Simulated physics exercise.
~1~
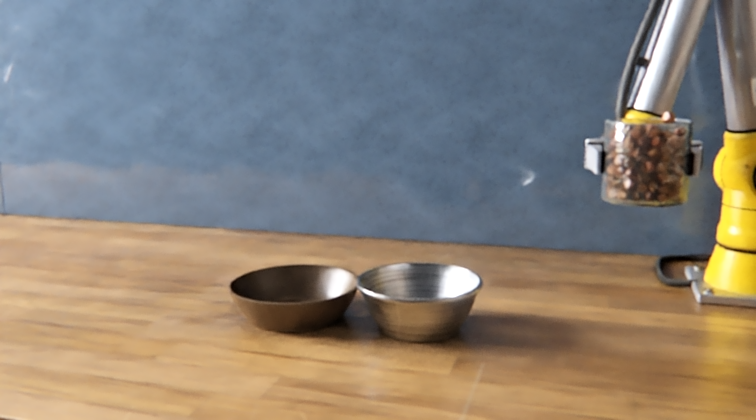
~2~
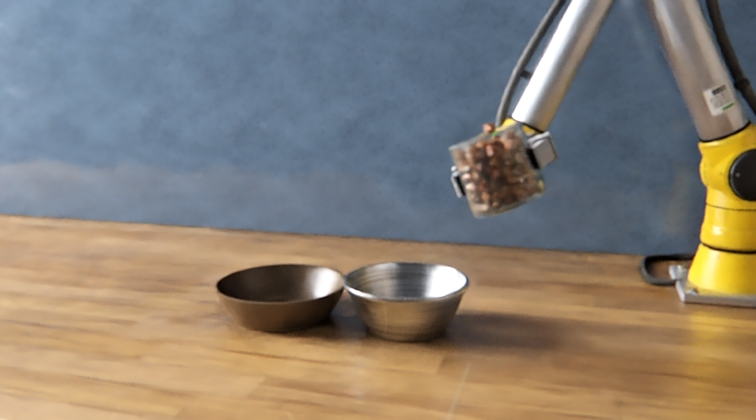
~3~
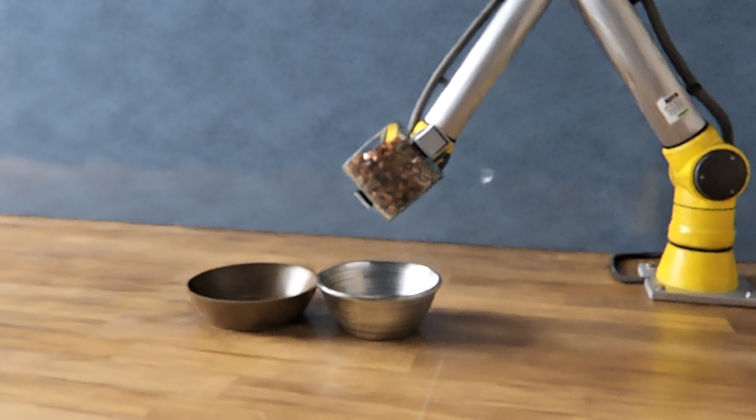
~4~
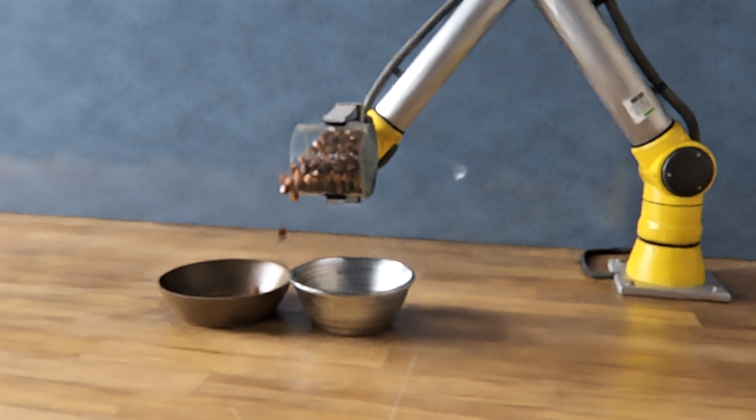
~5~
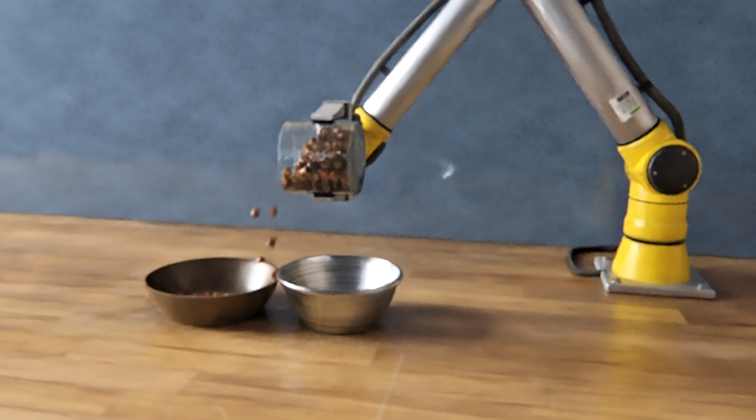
A silver and yellow robot arm, seen from the side on a wooden tabletop against a blue-grey wall, holds a clear cup filled with small reddish-brown pellets at the right. Two empty bowls sit touching near the middle, a dark brown one on the left and a shiny metal one on the right. The arm carries the cup leftward, tipping it further as it goes, while the view shifts slightly right. Above the bowls the cup lies on its side and pellets begin to spill from its mouth. At the end a few pellets are dropping toward the brown bowl, while most remain in the cup.
